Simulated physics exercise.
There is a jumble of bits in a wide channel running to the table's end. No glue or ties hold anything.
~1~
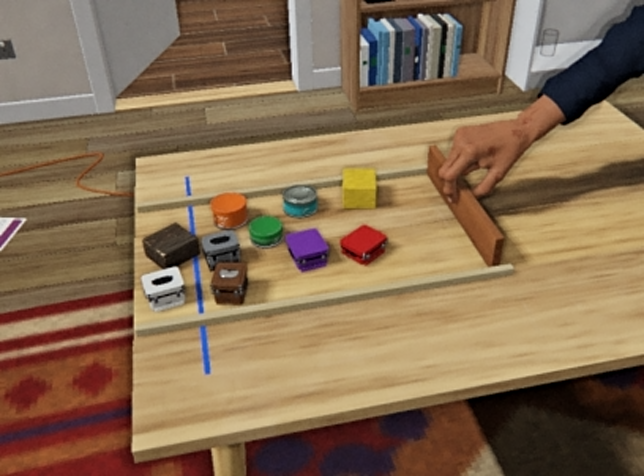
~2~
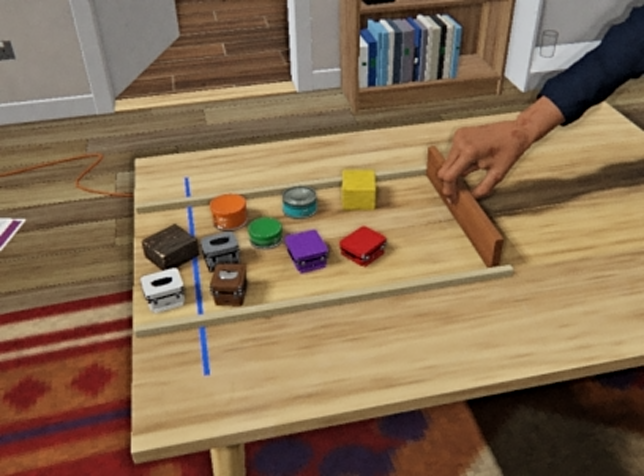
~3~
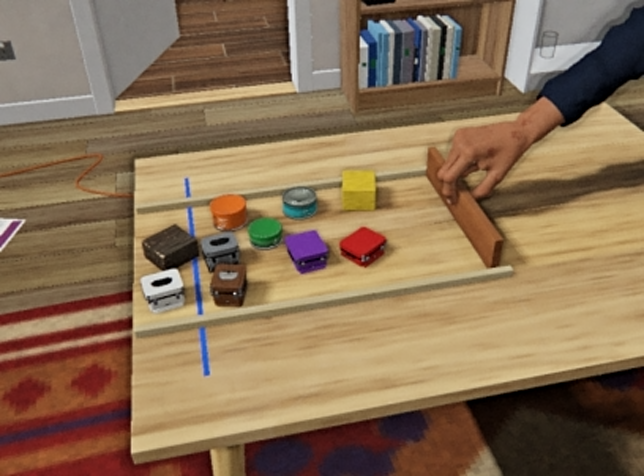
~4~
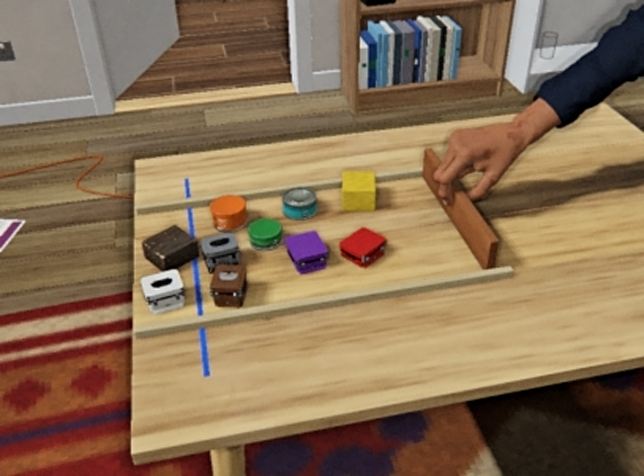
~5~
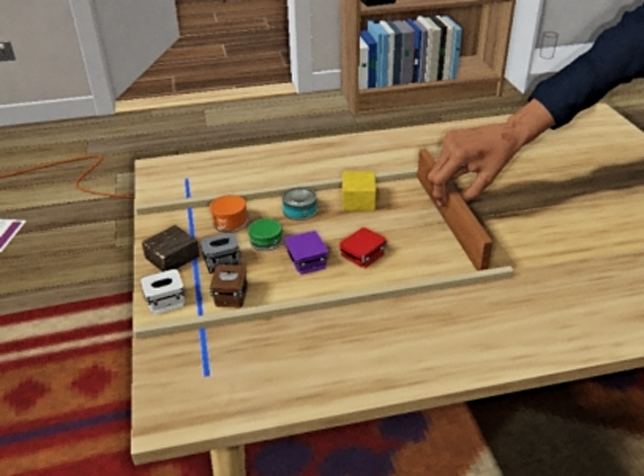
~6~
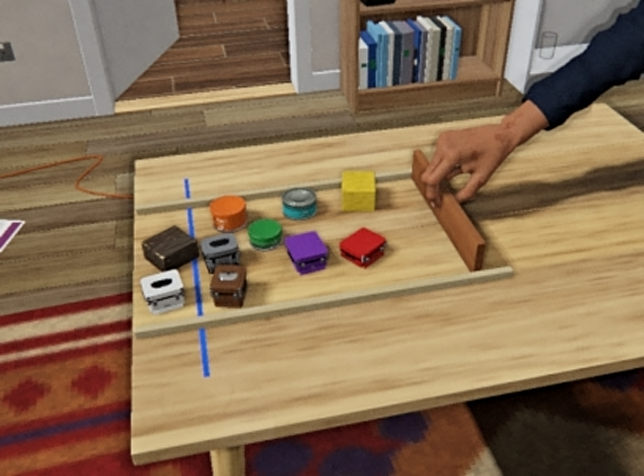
The clip opens on a wooden table where small, colourful cases, tins and blocks sit in a wide channel, some near a blue tape line at the left. A hand holds a brown board upright at the right, at first nearly still, then slides it slightly left while the items stay put.
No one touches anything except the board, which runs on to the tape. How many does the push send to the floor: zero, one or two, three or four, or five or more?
Honestly, the push sends three or four of them over the end.
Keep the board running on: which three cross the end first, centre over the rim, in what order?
It runs the black block, the orange tin, and lastly the grey case.
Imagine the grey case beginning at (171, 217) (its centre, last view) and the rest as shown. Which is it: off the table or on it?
Then it goes over.
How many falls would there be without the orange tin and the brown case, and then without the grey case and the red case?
Falls come to 1 the first time and 1 the other time.
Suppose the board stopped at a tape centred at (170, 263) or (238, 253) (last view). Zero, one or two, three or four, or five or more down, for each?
Count of falls, case 1: More than four; case 2: None.
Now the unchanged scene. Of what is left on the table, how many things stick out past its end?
Tally: 3.
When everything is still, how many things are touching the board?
That comes to 4.
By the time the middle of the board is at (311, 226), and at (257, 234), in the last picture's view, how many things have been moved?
Tally: First 5; then 8.
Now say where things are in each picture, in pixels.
White case (164, 290); black block (171, 247); grey case (222, 250); board (461, 202); tape (195, 257), in the first picture.
Black block (171, 248); orange tin (229, 213), in the second picture.
Grey case (221, 252); brown case (230, 286), in the third picture.
White case (164, 292); red case (363, 248), in the fourth picture.
Black block (171, 249); green tin (266, 234), in the fifth picture.
White case (164, 293); black block (170, 249); grey case (221, 253); board (444, 207); tape (195, 259), in the sixth picture.
Early on, none off yet; white case at rest near (164, 293); black block at rest near (170, 249); grey case at rest near (221, 253).
A while later, none off yet; white case at rest near (164, 293); black block at rest near (170, 249); grey case moving near (214, 253).
Further along, none off yet; white case travelled a little near (151, 297); black block travelled about its own width near (132, 251); grey case travelled well along near (143, 272).
Finally, the number that fall off is three or four; lost, orange tin, grey case and black block.
